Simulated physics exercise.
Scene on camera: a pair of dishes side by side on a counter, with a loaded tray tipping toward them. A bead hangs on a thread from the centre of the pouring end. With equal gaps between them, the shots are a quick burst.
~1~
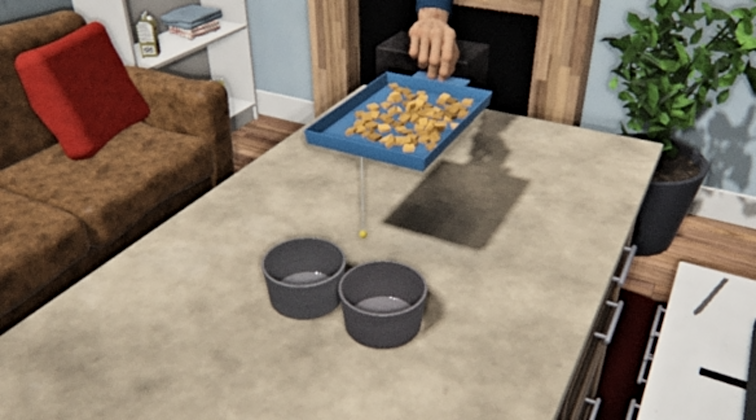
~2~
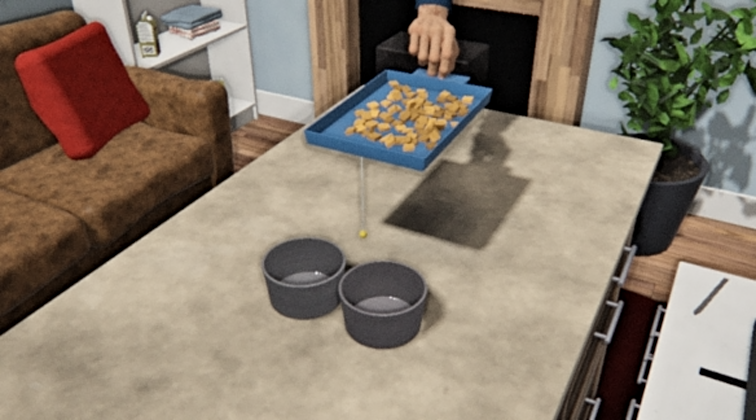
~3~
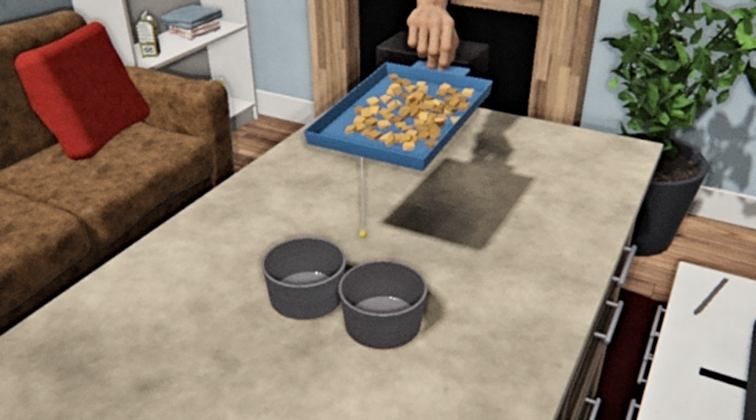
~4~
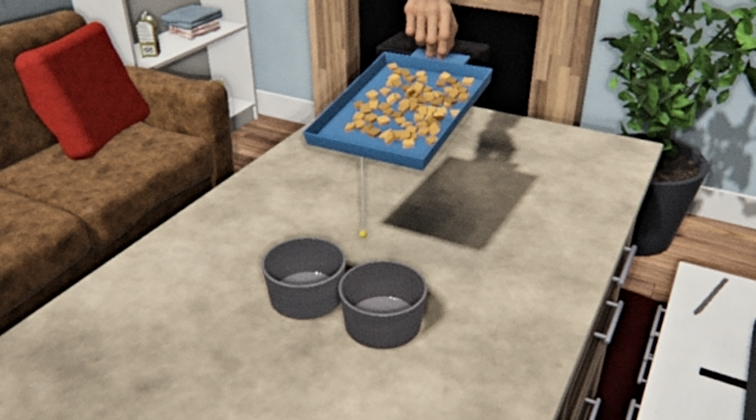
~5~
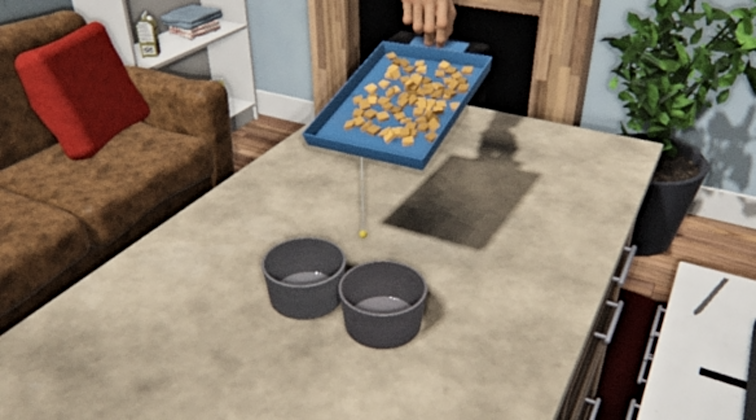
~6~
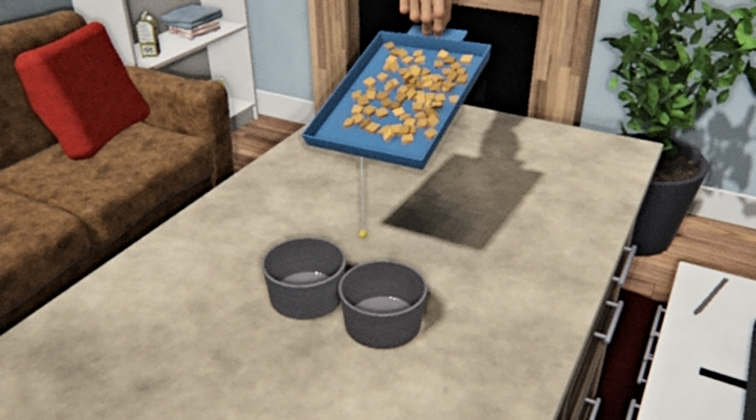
On a counter, a hand steadily tilts a blue tray of cereal squares above two dishes.
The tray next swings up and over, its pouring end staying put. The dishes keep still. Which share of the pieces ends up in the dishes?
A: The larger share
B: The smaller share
The larger share (A).
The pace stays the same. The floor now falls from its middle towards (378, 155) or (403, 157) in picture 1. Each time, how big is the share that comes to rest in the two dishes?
You'd get 90 per cent the first time and 40 per cent the second time.
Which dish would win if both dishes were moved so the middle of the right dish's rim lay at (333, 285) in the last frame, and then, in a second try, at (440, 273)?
At place one the right of the pair; at place two the left of the pair.
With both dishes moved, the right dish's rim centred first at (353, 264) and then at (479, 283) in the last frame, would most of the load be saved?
Taking the tries in order: A major share, followed by a minor share.
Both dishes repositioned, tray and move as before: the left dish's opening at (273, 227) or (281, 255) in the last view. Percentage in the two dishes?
First placement: 60 per cent; second placement: 80 per cent.
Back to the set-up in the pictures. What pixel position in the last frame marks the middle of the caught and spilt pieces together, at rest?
Resting centre, last frame: Roughly (324, 297).
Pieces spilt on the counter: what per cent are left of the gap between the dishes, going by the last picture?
It comes to about 10 percent.
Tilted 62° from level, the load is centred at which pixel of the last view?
The load's middle is around (368, 125).
Soon, tray tipped steeply; nearly all on the tray; a stray few in the air.
A while on, tray tipped past a quarter turn; most on the tray; a stray few in the right dish; a stray few in the left dish; a stray few outside both; a small part in the air.
Towards the end, tray tipped past a quarter turn; about a quarter in the right dish; about half in the left dish; a small part outside both; a stray few in the air.
Finally, tray tipped past a quarter turn; about a quarter in the right dish; about half in the left dish; about a quarter outside both.
